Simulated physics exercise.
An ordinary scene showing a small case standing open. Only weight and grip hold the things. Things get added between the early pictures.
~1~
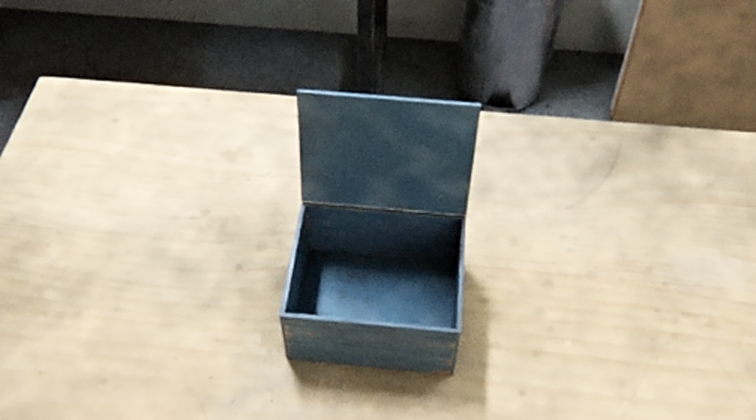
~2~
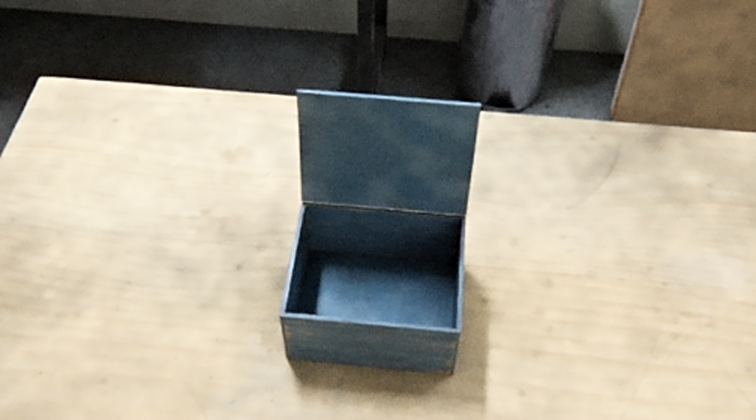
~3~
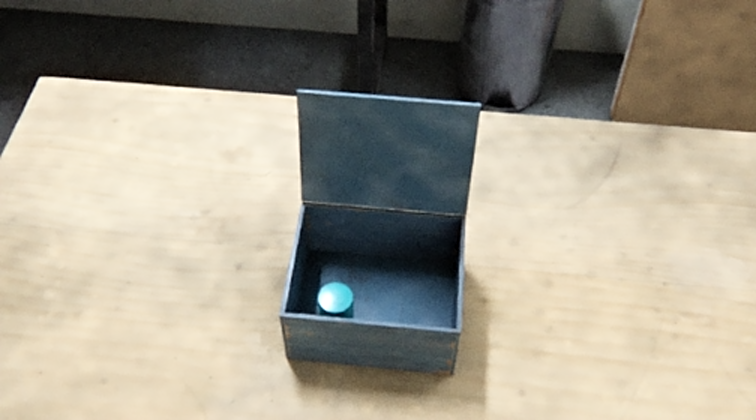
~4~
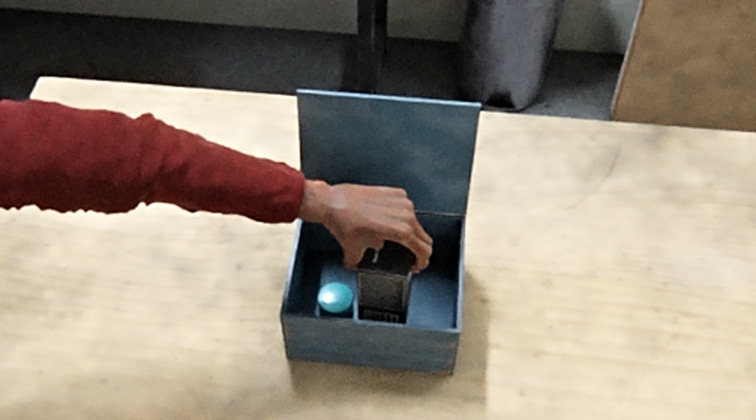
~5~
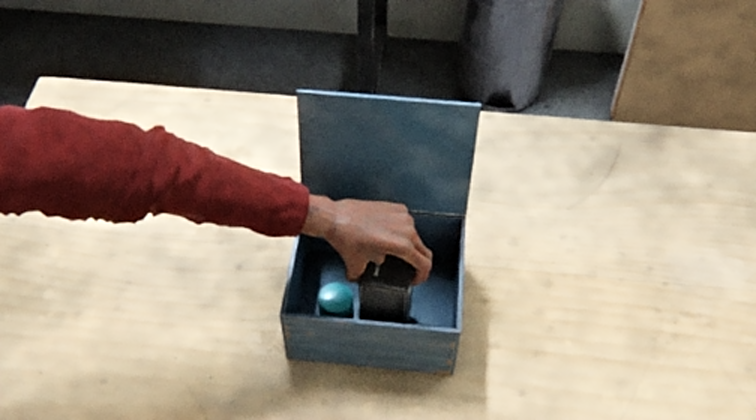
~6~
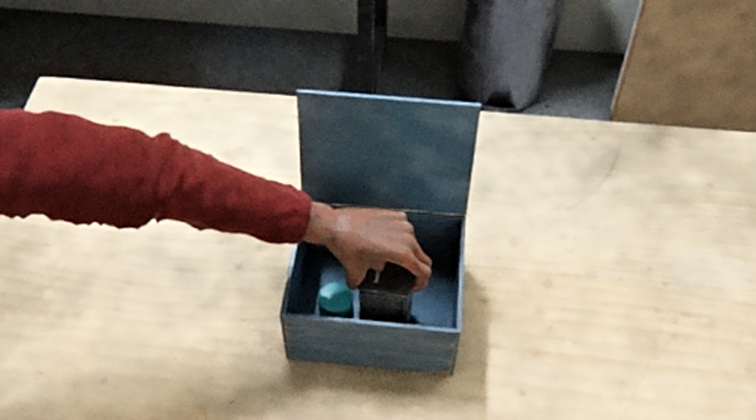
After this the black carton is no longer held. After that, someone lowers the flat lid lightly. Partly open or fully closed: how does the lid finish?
Partly open.
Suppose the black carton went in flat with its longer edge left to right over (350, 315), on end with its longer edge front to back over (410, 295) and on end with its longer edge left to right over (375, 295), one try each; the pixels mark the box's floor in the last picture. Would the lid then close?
Going through the three tries, the lid settles all the way, then hangs open, then hangs open.
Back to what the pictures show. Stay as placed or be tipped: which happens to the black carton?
Once everything settles, the black carton keeps its original angle.
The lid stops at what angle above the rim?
Lid angle from rim - close to 16°.
Then, 1.30 s after the last picture, lid 82° above the rim.
Then, 1.60 s after the last picture, lid 57° above the rim.
Then, 1.80 s after the last picture, lid 32° above the rim.
At rest, lid 15° above the rim; both in place. Seen from the same camera at the end, black carton near (386, 302).
